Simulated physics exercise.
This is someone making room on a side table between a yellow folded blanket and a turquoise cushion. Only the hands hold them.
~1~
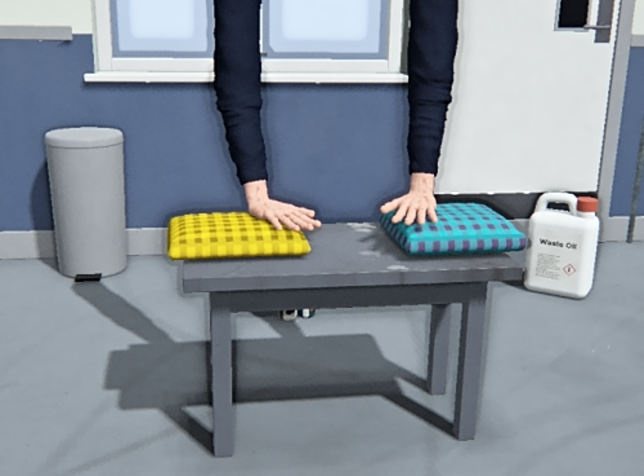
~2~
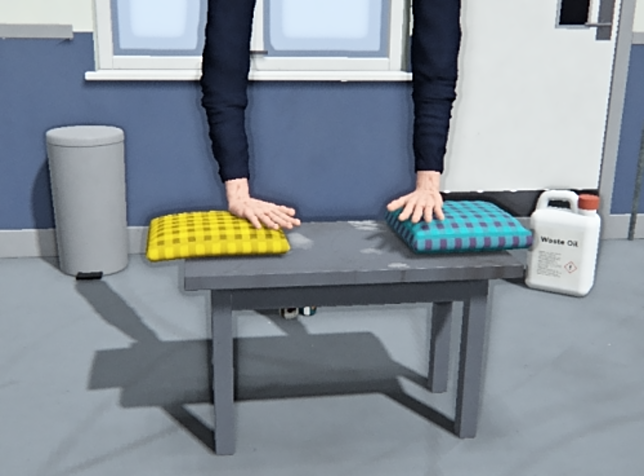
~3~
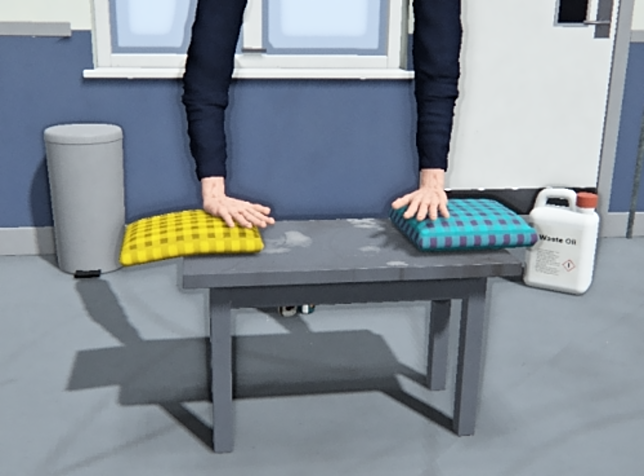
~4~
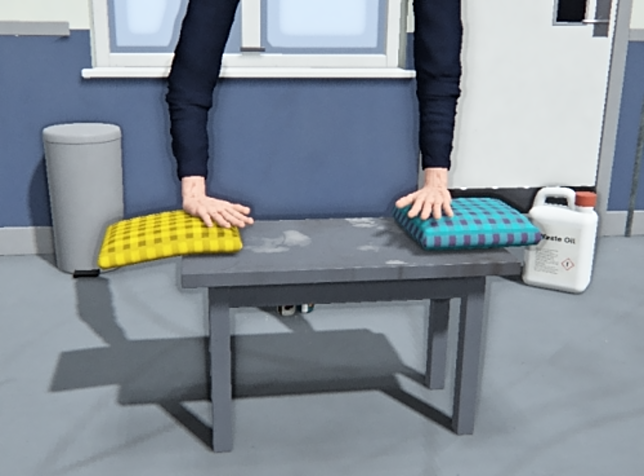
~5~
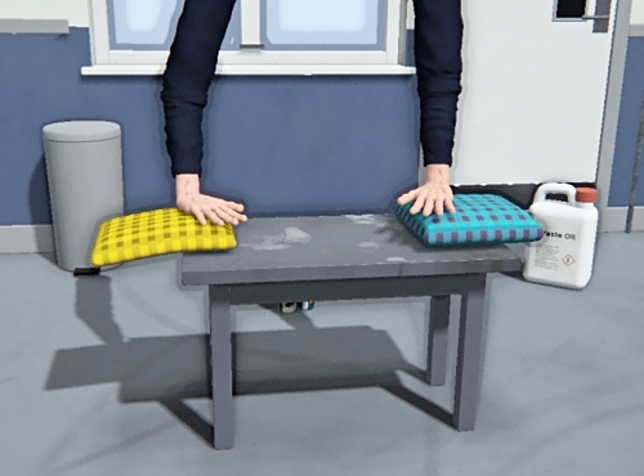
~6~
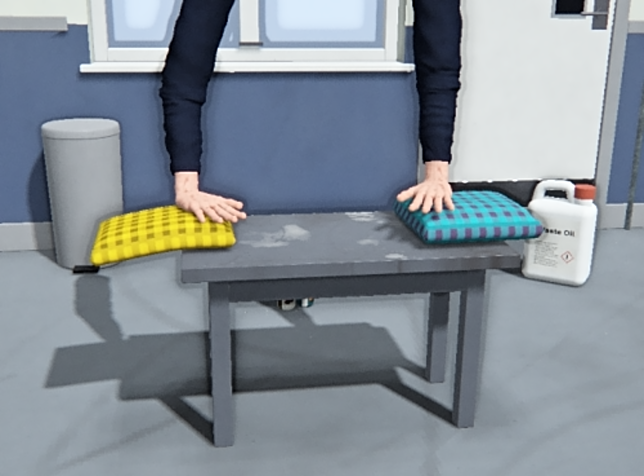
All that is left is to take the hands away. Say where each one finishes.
As it turns out, the yellow folded blanket slumps off the end. The turquoise cushion remains on top.
Then, 0.28 s after the last picture, folded blanket tipping outwards near (156, 258); cushion lying still.
Then, 0.52 s after the last picture, folded blanket on the floor near (145, 364); cushion lying still.
Then, 0.80 s after the last picture, folded blanket on the floor near (84, 399); cushion lying still.
At rest, folded blanket on the floor near (65, 412); cushion lying still. The yellow folded blanket tips over and falls and the turquoise cushion holds its place.
